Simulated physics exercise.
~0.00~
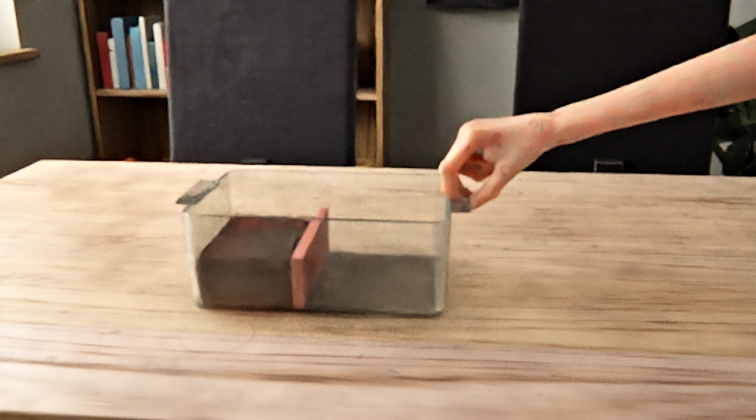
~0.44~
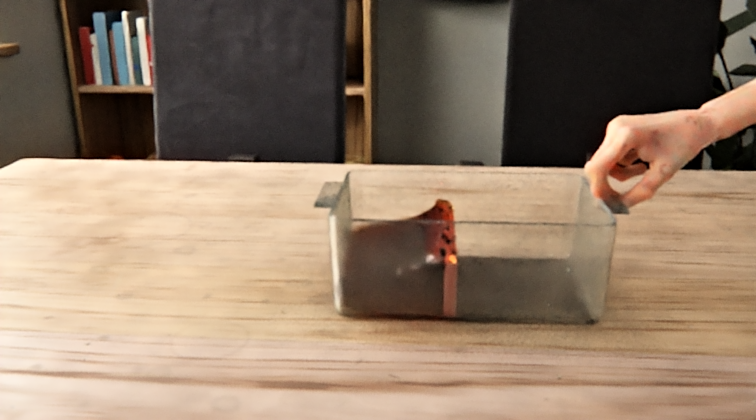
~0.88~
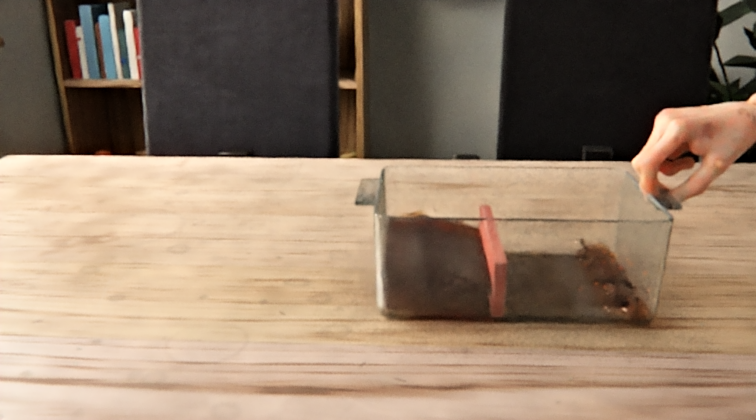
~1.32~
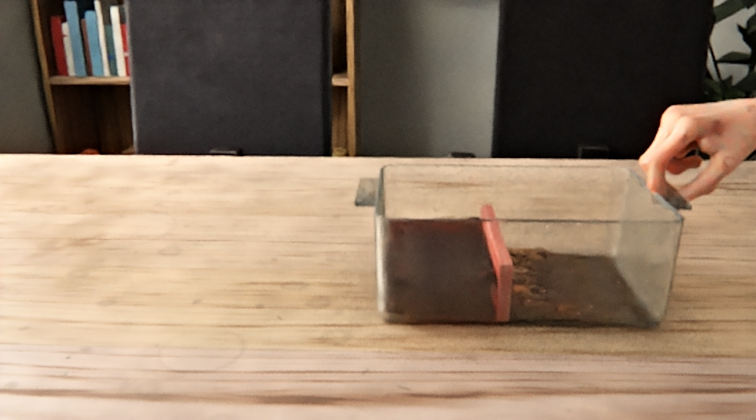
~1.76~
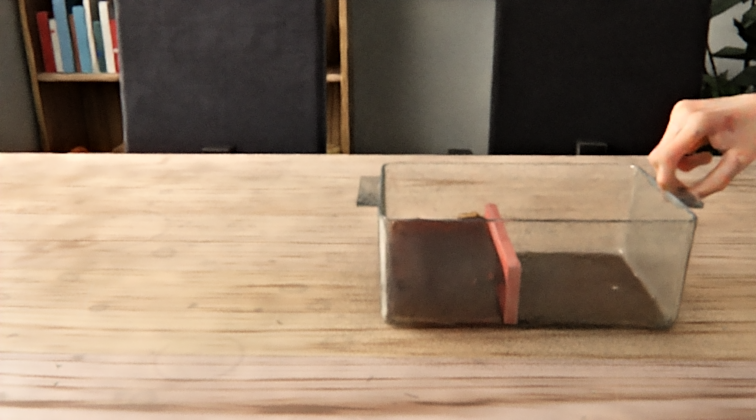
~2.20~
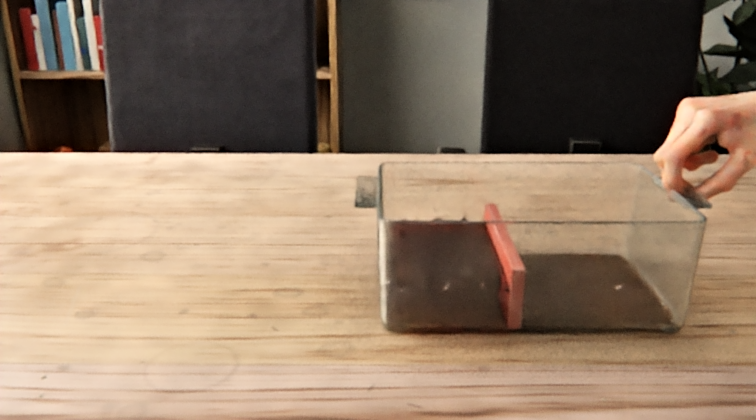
Clear divided tub sliding right across a wooden table, pulled by a hand, dark liquid surging over the red divider, then settling.
